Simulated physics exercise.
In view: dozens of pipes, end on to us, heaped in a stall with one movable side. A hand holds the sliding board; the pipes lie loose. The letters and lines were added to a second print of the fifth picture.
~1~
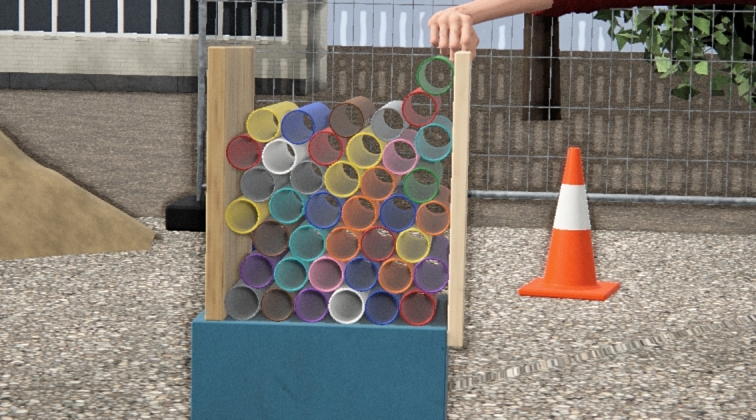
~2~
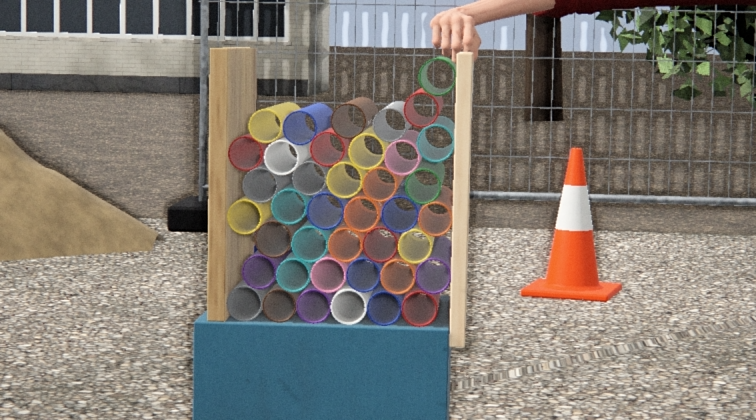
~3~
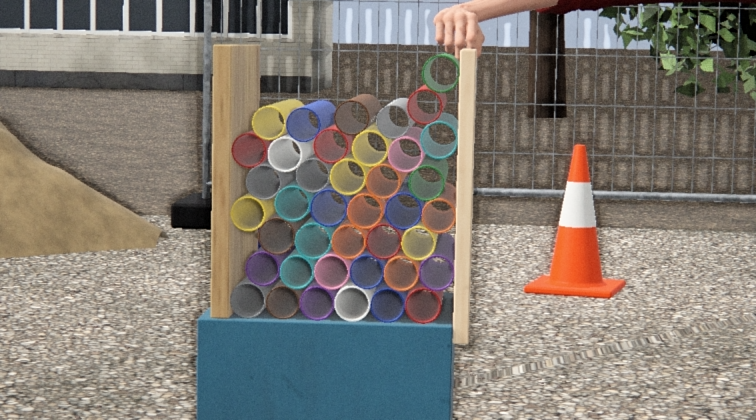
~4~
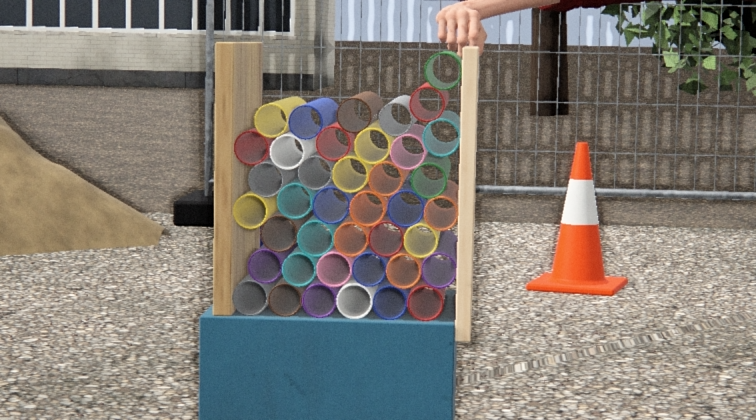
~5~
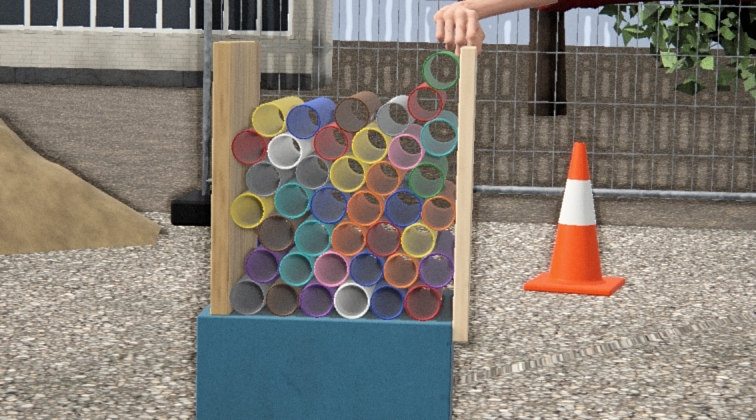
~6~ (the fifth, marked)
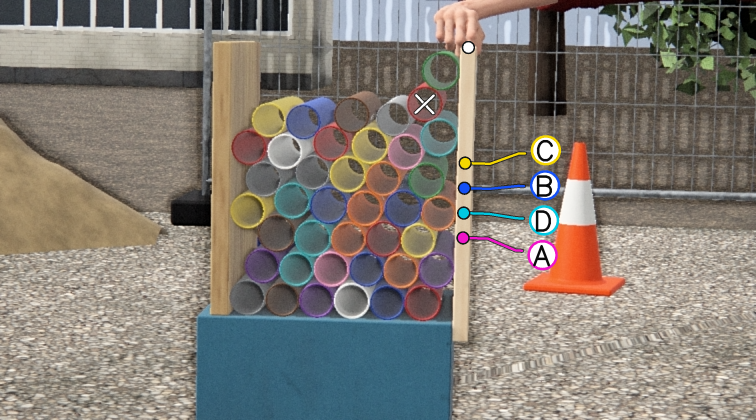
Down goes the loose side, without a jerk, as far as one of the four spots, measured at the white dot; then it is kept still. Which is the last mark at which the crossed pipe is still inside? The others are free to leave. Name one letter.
It can be let down to C.
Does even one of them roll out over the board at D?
Yes.
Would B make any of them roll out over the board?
Yes, at B.
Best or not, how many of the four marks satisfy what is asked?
One of them.
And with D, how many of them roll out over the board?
At D the number is three.
On the marked copy, A at (463, 238); B at (464, 188); C at (465, 163); D at (464, 213); the cross at (425, 104); the white dot at (468, 47).
With C. Early on, top of the board (459, 99).
Further on, top of the board (458, 160).
At the end, top of the board (458, 162), one out over the board, the crossed one still inside.
As for the rest, A lets the crossed one out; B lets the crossed one out; D lets the crossed one out.
